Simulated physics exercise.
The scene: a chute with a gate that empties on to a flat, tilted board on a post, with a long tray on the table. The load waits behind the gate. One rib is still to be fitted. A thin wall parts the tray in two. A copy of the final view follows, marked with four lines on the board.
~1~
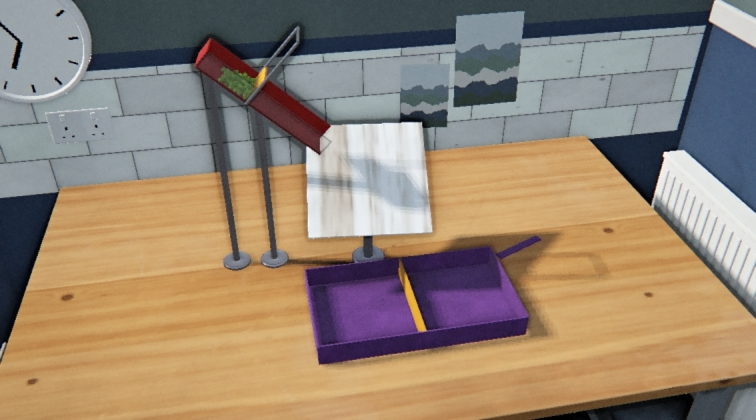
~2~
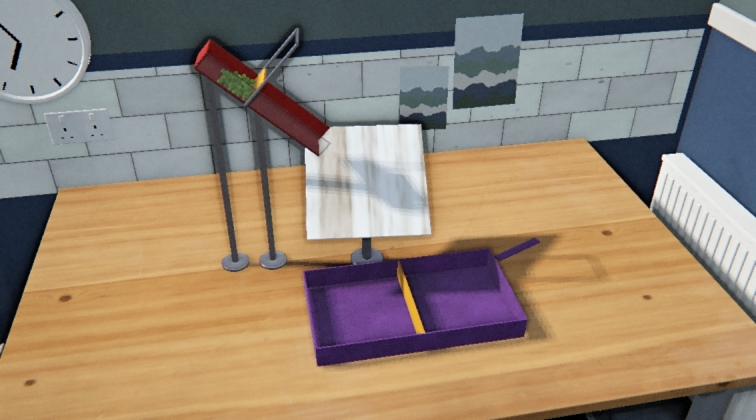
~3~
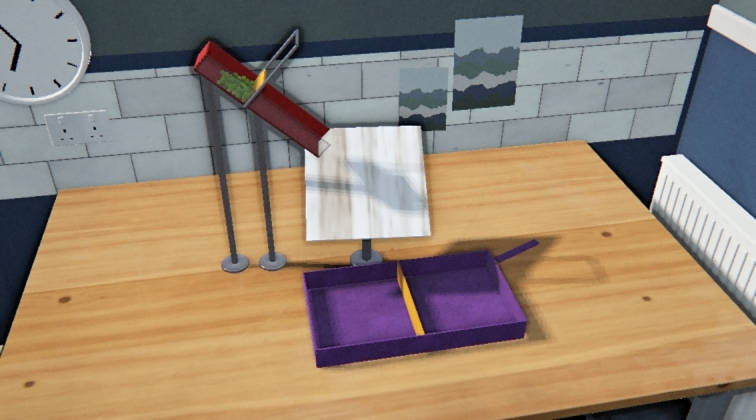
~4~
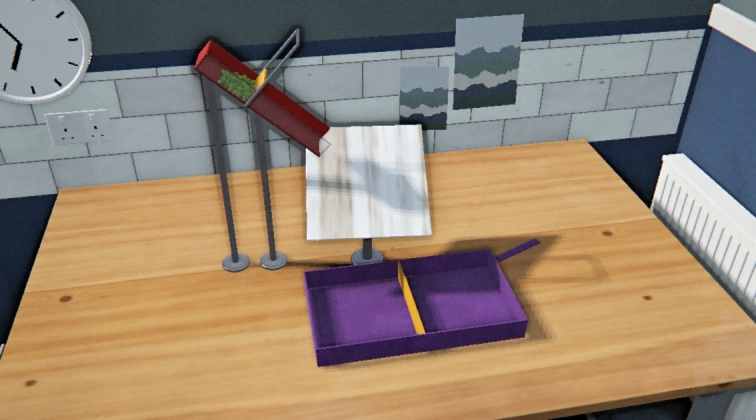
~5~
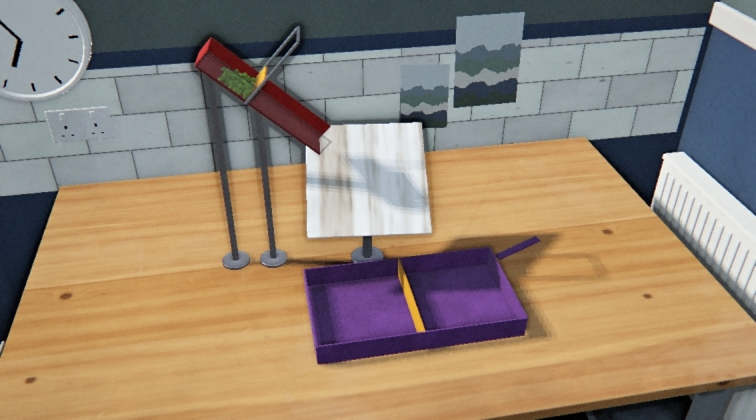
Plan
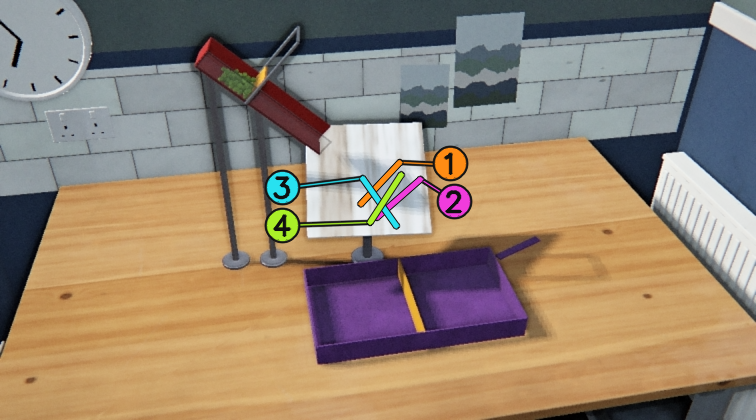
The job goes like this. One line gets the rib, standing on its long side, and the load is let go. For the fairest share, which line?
3 beats the others.
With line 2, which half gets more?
More lands on the left.
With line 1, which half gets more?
Left.
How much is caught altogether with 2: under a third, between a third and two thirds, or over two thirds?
Over two thirds.
On the marked copy, line 1 from (399, 162) to (360, 204); line 2 from (420, 179) to (376, 217); line 3 from (362, 178) to (396, 225); line 4 from (401, 174) to (370, 222).
With 1, of what is caught, all but a few in the left half, a small share in the right.
With 2, of what is caught, all but a few in the left half, a small share in the right.
With 3, of what is caught, close to half in the left half, close to half in the right.
With 4, of what is caught, all but a few in the left half, only a few in the right.
